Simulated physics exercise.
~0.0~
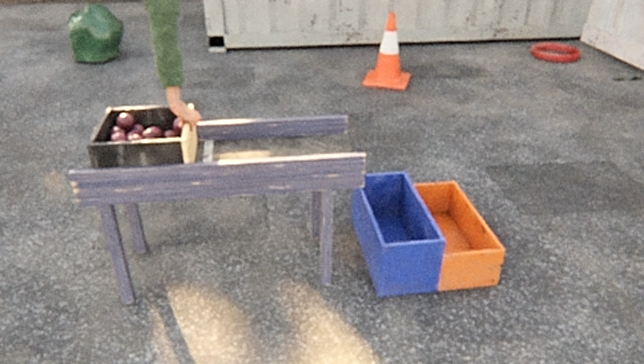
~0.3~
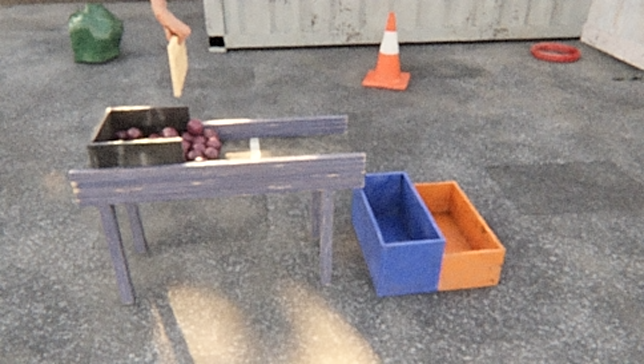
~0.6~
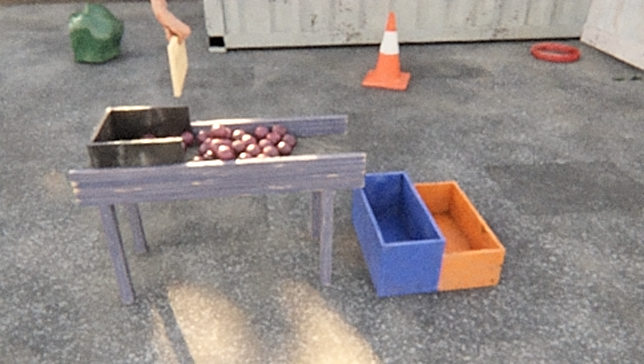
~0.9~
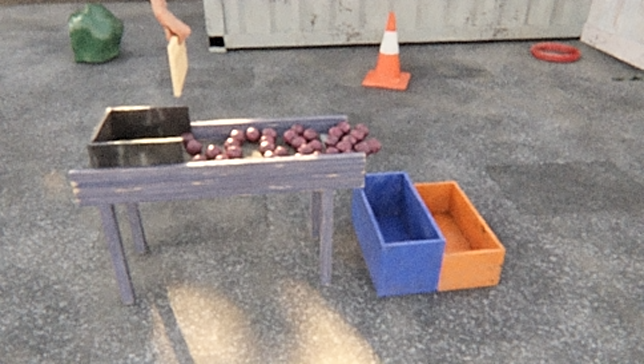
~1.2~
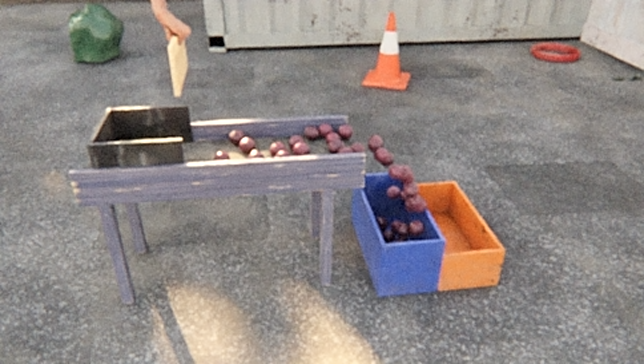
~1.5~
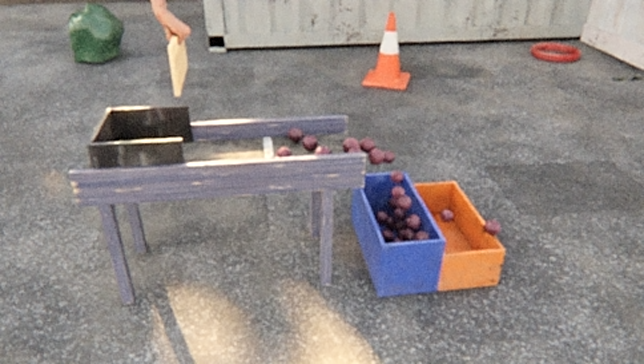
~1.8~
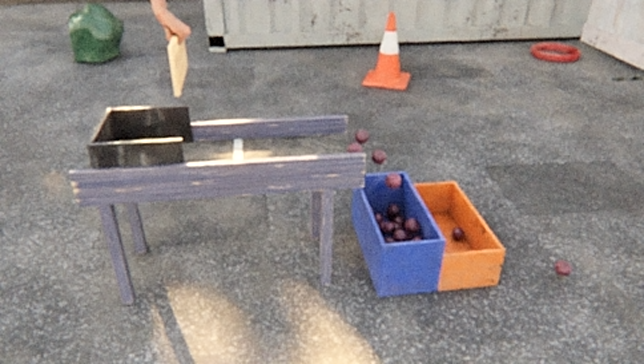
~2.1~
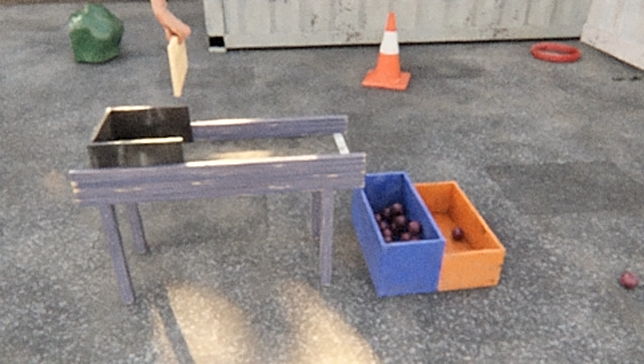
In this clip, a hand lifts a gate from a black pen, and round, dark red onions spill rightward along a belt and off its end. Most drop into a blue tote, one lands in the orange tub beside it, and another rolls away across the ground.
